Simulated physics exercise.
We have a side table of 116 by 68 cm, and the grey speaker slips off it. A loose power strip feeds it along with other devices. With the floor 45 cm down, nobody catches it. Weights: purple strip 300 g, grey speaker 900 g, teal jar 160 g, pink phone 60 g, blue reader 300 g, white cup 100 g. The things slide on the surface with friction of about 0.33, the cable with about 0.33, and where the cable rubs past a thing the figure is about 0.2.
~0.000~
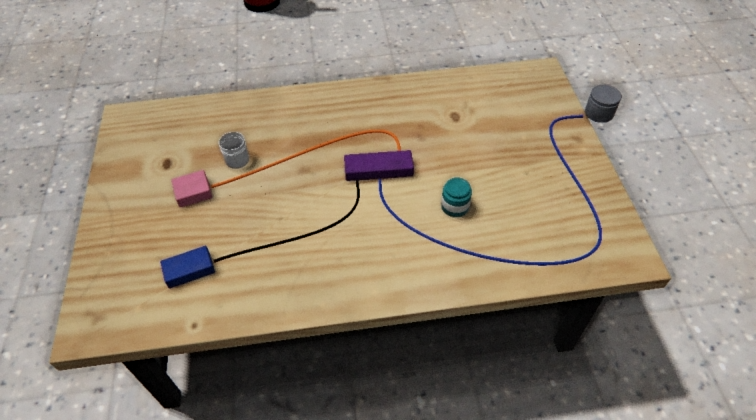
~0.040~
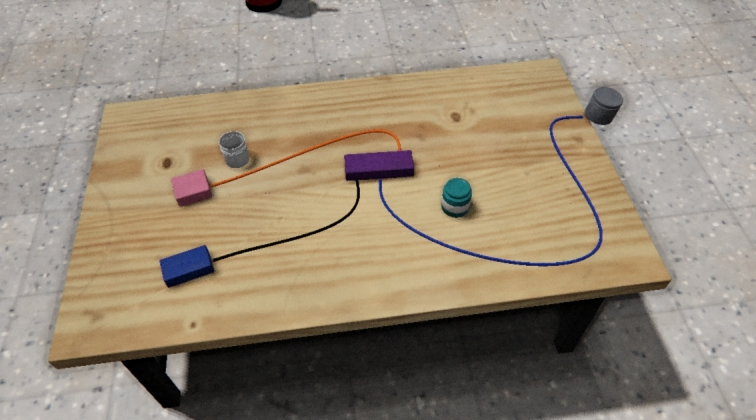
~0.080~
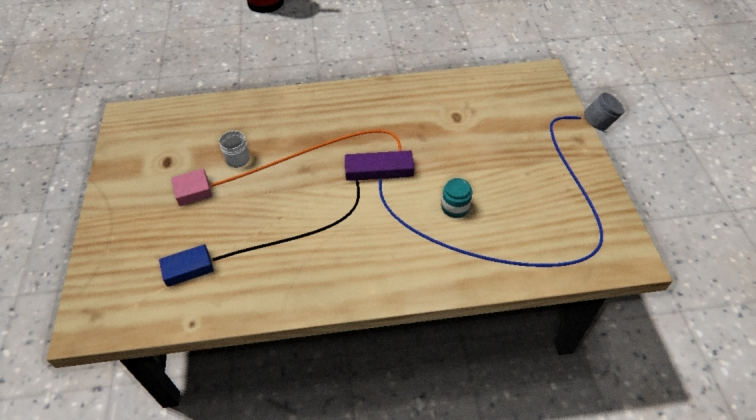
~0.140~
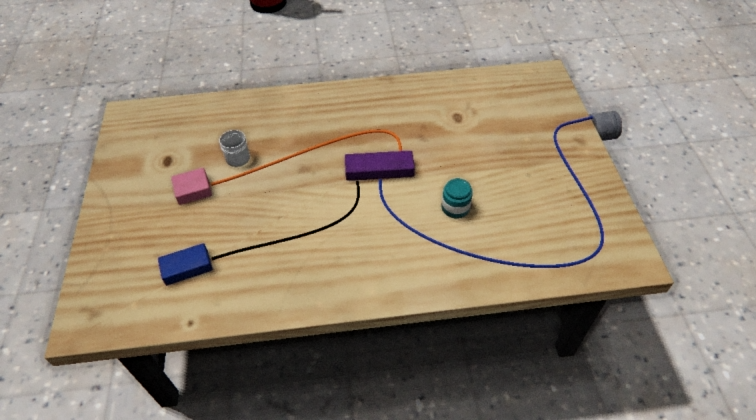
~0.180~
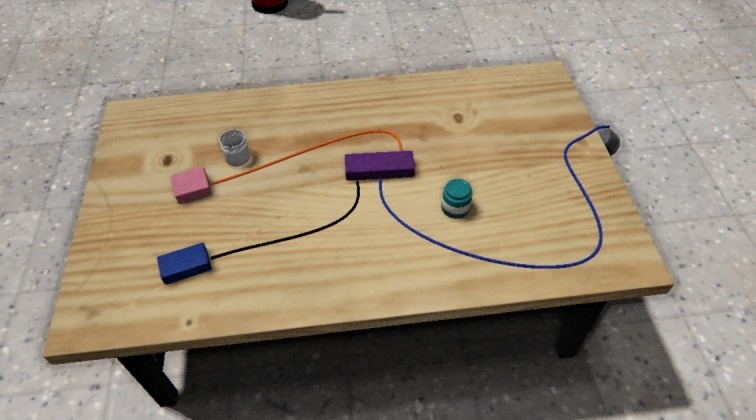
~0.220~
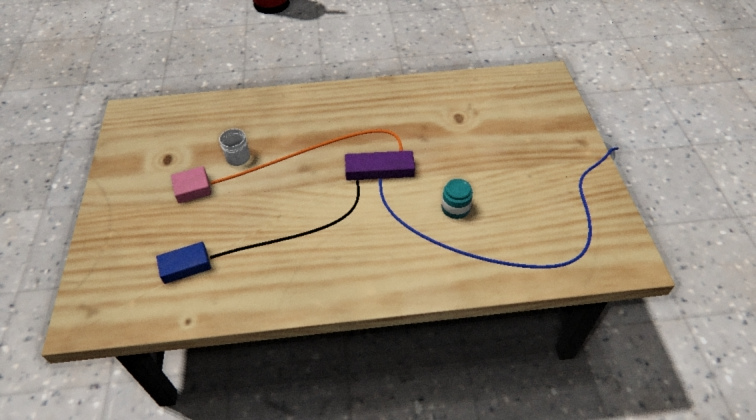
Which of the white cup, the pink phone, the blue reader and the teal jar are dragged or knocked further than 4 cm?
The white cup hardly stirs, the pink phone keeps its place, the blue reader keeps its place, the teal jar moves.
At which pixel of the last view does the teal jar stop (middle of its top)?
Around pixel (439, 67).
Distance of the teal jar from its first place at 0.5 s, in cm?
Looks like close to 20 cm, more or less.
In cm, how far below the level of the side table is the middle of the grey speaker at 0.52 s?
Roughly 40 centimetres.
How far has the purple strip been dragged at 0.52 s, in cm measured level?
Roughly 6 cm level.
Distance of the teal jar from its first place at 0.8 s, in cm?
32 cm or thereabouts.
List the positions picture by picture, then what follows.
The first picture shows white cup (232, 141); pink phone (190, 184); blue reader (186, 263); teal jar (458, 186); blue cable runs through (392, 213) (473, 254) (578, 259) (585, 194) (551, 132).
The second picture shows grey speaker (608, 96); blue cable runs through (392, 213) (578, 260) (551, 133).
The third picture shows grey speaker (604, 112); blue cable runs through (392, 213) (578, 261) (552, 133).
The fourth picture shows grey speaker (604, 127); blue cable runs through (392, 213) (579, 262) (555, 134).
The fifth picture shows grey speaker (601, 141); blue cable runs through (392, 213) (579, 263) (580, 139).
The sixth picture shows white cup (232, 138); pink phone (189, 180); blue reader (182, 259); teal jar (459, 187); blue cable runs through (392, 213) (473, 256) (577, 258) (581, 188).
After 0.5 s, the strip's end of the blue cable at (409, 189); teal jar 20 cm off its start, purple strip 5 cm off its start, grey speaker over the edge.
After 0.8 s, the strip's end of the blue cable at (409, 189); teal jar on its side, 31 cm off its start, purple strip 5 cm off its start, grey speaker over the edge.
After 1.1 s, the strip's end of the blue cable at (409, 189); teal jar on its side, 36 cm off its start at (438, 84), purple strip 5 cm off its start at (399, 172), grey speaker over the edge.
After 1.4 s, the strip's end of the blue cable at (409, 189); teal jar on its side, 38 cm off its start, purple strip 5 cm off its start, grey speaker over the edge.
After 2.6 s, the strip's end of the blue cable at (409, 189); teal jar on its side, 37 cm off its start at (437, 81), blue reader 1 cm off its start at (186, 257), white cup 0 cm off its start at (232, 138), pink phone 0 cm off its start at (189, 180).
